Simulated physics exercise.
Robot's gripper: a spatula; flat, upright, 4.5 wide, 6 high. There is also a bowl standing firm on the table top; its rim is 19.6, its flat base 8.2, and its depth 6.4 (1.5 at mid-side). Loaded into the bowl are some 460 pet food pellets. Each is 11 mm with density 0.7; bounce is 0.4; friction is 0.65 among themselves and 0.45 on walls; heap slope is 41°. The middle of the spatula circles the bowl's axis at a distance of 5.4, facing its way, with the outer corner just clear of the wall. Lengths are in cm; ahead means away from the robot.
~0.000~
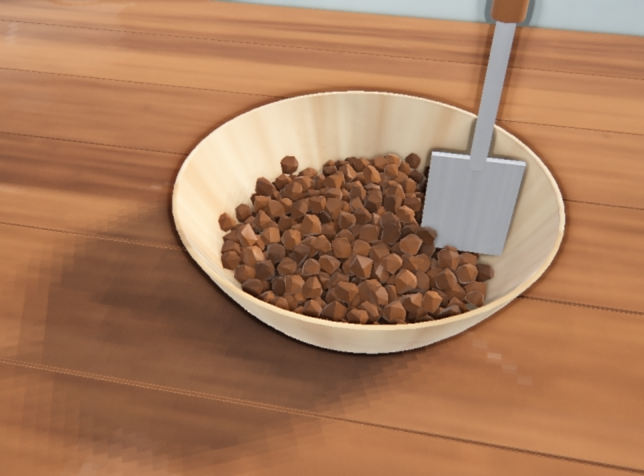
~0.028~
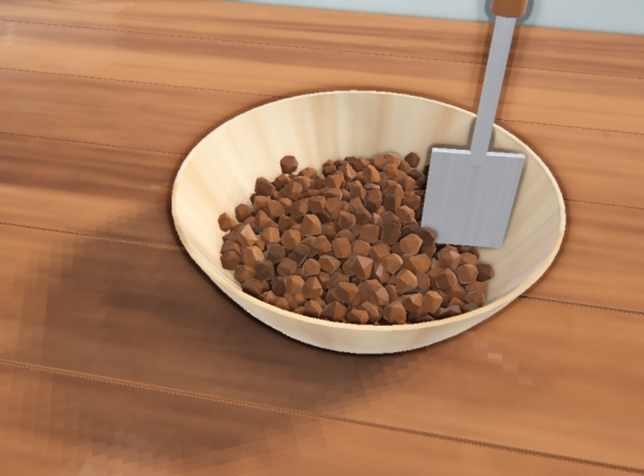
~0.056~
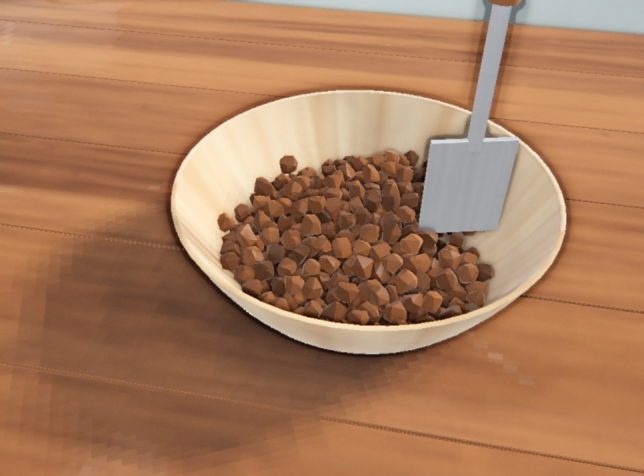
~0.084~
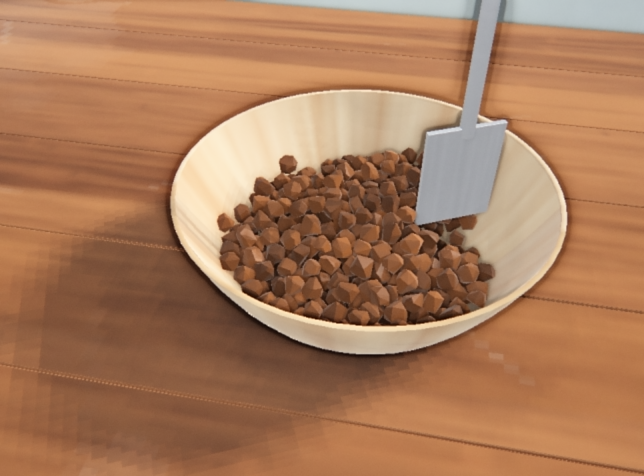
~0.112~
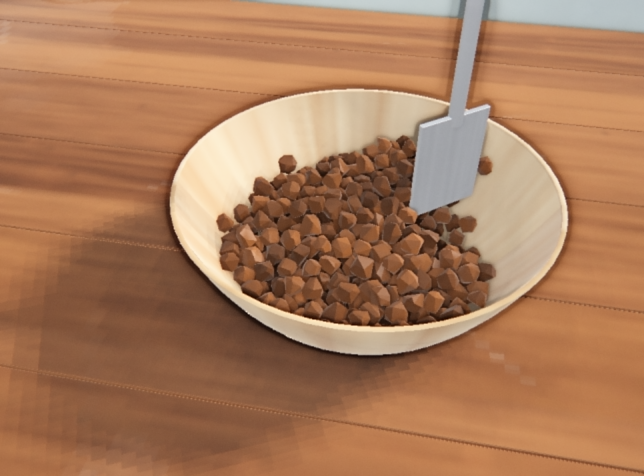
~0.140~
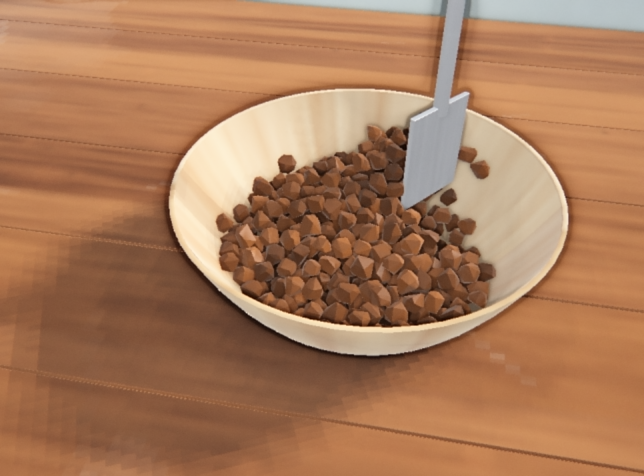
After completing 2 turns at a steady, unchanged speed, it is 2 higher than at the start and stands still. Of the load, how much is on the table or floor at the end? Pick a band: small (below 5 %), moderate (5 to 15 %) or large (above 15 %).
Moderate, from 5 to 15 %.
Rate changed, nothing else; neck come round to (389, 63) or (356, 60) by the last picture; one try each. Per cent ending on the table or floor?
Well, about 25 percent the first time and about 25 percent the second.
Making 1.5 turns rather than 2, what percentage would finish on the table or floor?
I'd reckon near 5 per cent.
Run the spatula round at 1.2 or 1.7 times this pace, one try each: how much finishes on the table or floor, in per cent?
It would be about 15 and 20 percent respectively.
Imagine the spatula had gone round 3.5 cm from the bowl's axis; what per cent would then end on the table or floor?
In that case some 0 %.
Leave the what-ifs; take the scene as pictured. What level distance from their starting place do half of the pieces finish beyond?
Some 3 centimetres or so.
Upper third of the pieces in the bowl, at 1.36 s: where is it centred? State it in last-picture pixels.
Estimated centre: (345, 235).
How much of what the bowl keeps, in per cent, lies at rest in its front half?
Roughly 55 percent of it.
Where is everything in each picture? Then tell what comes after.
In the first frame, spatula neck at (484, 132), 0° round; upper third of the load around (362, 224), from x 225 to 480, top at y 160; 465 in the bowl.
In the second frame, spatula neck at (484, 126), 4° round; upper third of the load around (369, 223), from x 225 to 480, top at y 160.
In the third frame, spatula neck at (481, 114), 16° round; upper third of the load around (371, 215), from x 225 to 485, top at y 160.
In the fourth frame, spatula neck at (473, 101), 28° round; upper third of the load around (370, 212), from x 225 to 485, top at y 155.
In the fifth frame, spatula neck at (460, 90), 40° round; upper third of the load around (370, 209), from x 225 to 485, top at y 140.
In the sixth frame, spatula neck at (445, 80), 52° round; upper third of the load around (368, 207), from x 225 to 485, top at y 120; 465 in the bowl.
After 0.75 s, 316° round, highest piece 9 above the table; 441 in the bowl, 16 on the table or floor, 8 in flight or on the tool.
After 1.36 s, 219° round, highest piece 6 above the table; 423 in the bowl, 42 on the table or floor.
After 1.87 s, 0° round, highest piece 5 above the table; 423 in the bowl, 42 on the table or floor.
After 2.57 s, 0° round, highest piece 5 above the table; 423 in the bowl, 42 on the table or floor.
At rest, 423 in the bowl, 42 on the table or floor. That is 9 % on the table or floor.
